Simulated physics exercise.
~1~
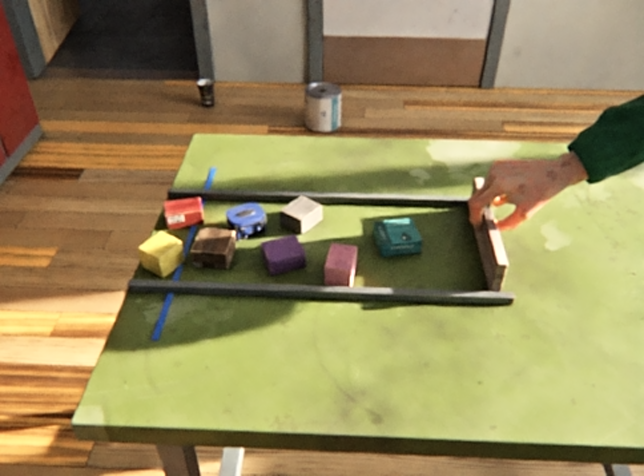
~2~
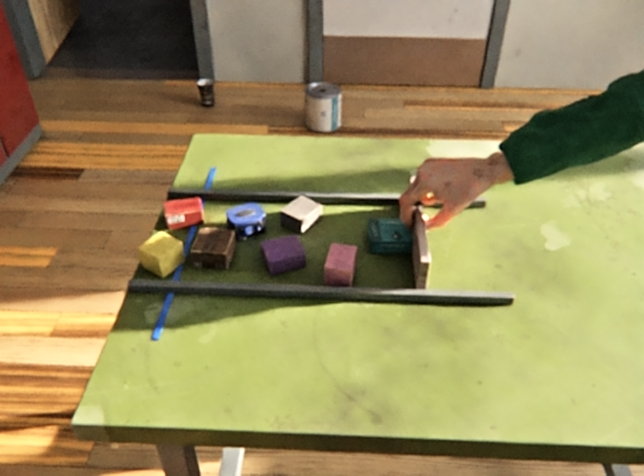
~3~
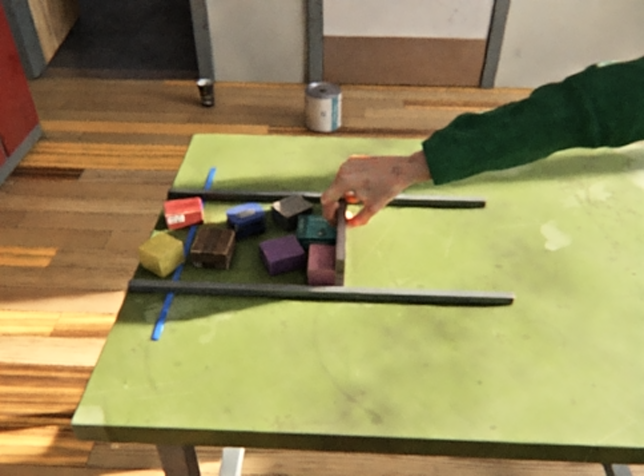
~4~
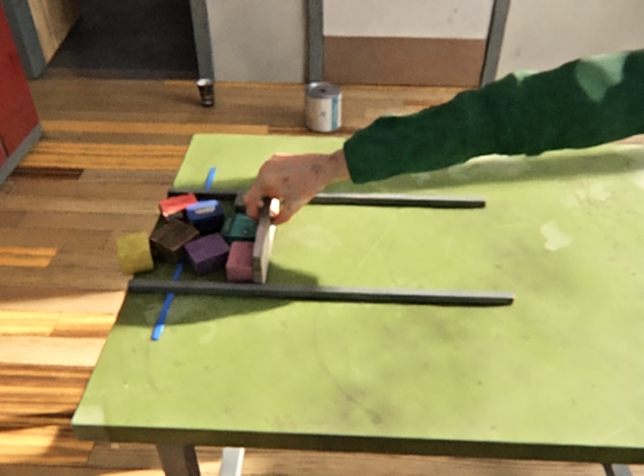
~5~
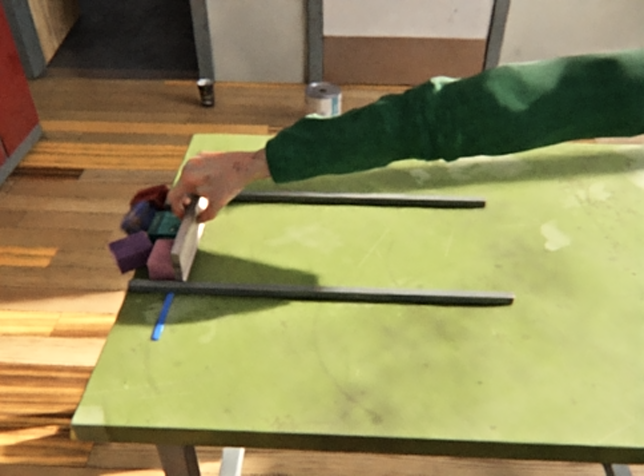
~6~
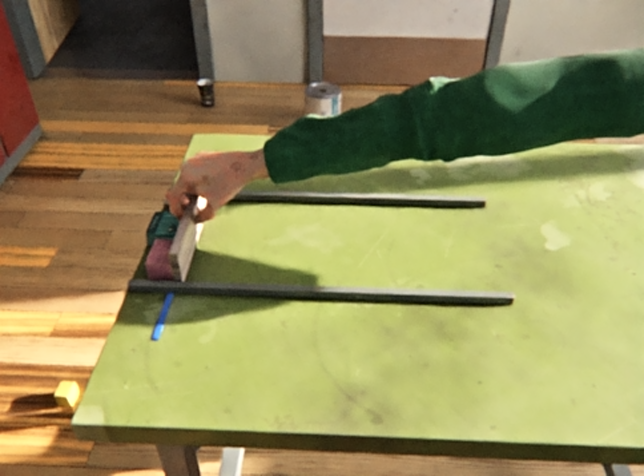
At first, eight small blocks and boxes lie scattered between two dark rails on a green table, with blue tape near the left edge. A hand in a green sleeve holds an upright board at the right and slides it left, reaching the turquoise box. The board pushes that box along, gathers the pink block, and crowds the others together. The bunched pieces move over the table's left edge, and several tip and drop. At the end, the board stops near the tape, the turquoise and pink pieces remain against it, and a yellow block lies on the floor.
